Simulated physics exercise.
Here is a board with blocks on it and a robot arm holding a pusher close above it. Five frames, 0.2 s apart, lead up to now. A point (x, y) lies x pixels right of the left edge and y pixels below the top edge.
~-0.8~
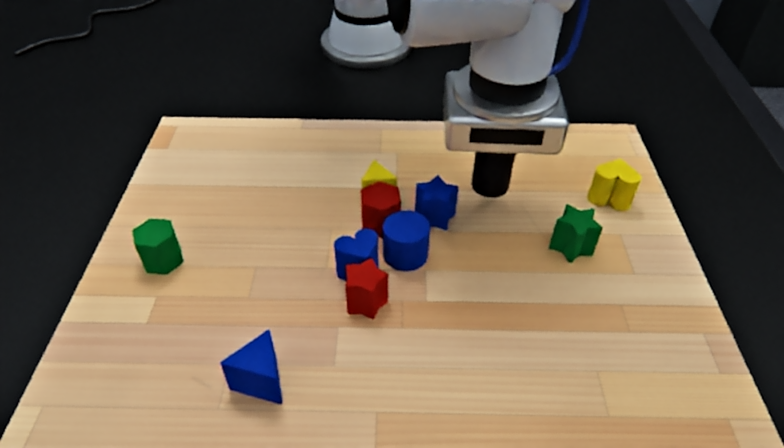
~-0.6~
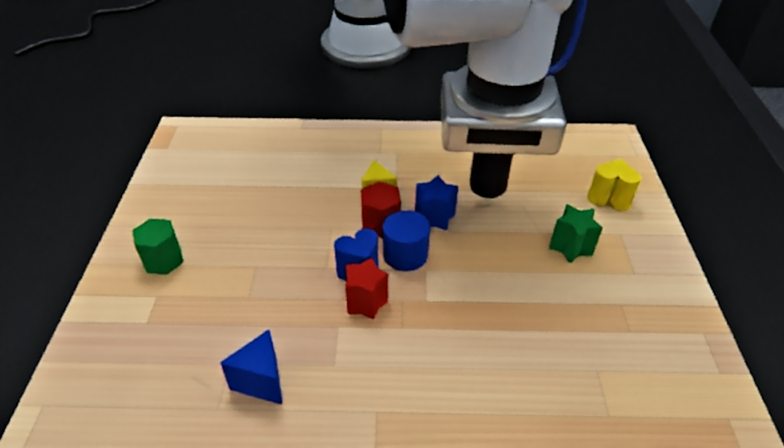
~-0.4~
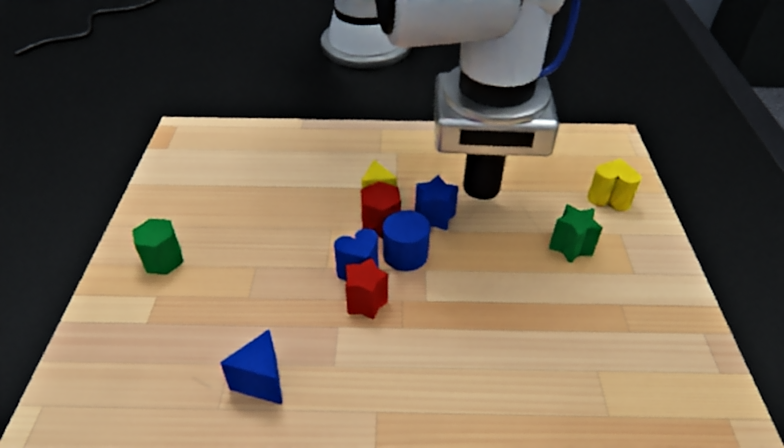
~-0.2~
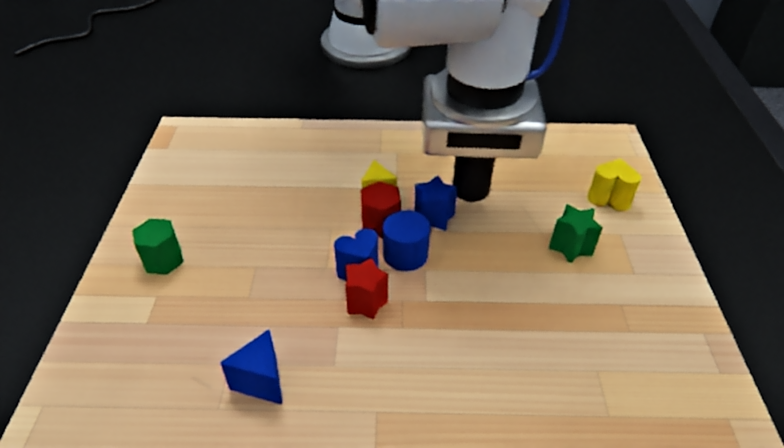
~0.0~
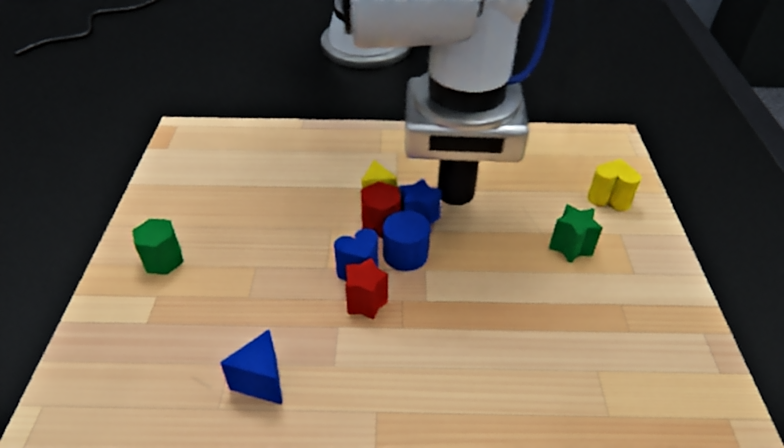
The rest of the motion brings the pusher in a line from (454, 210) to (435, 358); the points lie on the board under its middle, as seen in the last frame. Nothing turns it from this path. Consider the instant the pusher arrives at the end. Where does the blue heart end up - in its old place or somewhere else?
It ends up somewhere else.
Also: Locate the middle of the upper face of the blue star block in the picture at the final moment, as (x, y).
Around (417, 208).
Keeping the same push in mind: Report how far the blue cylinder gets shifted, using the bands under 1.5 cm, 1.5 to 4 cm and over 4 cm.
Once the path is done, the blue cylinder lies 1.5 to 4 cm from its present place.
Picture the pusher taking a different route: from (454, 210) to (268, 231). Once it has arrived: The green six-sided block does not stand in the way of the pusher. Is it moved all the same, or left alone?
By the last moment, the green six-sided block will still be in its place.
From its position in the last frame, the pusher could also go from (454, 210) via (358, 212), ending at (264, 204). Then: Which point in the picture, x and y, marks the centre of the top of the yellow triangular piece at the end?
The middle of its upper face should be somewhere near (335, 164).
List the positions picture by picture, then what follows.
The first frame shows pusher's lower end (490, 187); blue heart (358, 242); red six-sided block (381, 195); blue cylinder (407, 226); blue star block (437, 189).
The second frame shows pusher (488, 187); blocks still.
The third frame shows pusher (481, 189); blocks still.
The fourth frame shows pusher (471, 191); blocks still.
The fifth frame shows pusher (456, 194); blue heart (358, 242); red six-sided block (381, 195); blue cylinder (407, 226); blue star block (420, 192).
On the path given first. One third of the way, pusher (449, 237); blue heart (348, 248); red six-sided block (376, 194); blue cylinder (393, 236); blue star block (417, 208), turned 70° clockwise.
Two thirds of the way, pusher (442, 287); blue heart (348, 248); red six-sided block (376, 194); blue cylinder (393, 236); blue star block (417, 208), turned 70° clockwise.
At the end, pusher (437, 343); blue heart (348, 248); red six-sided block (376, 194); blue cylinder (393, 236); blue star block (417, 208), turned 70° clockwise.
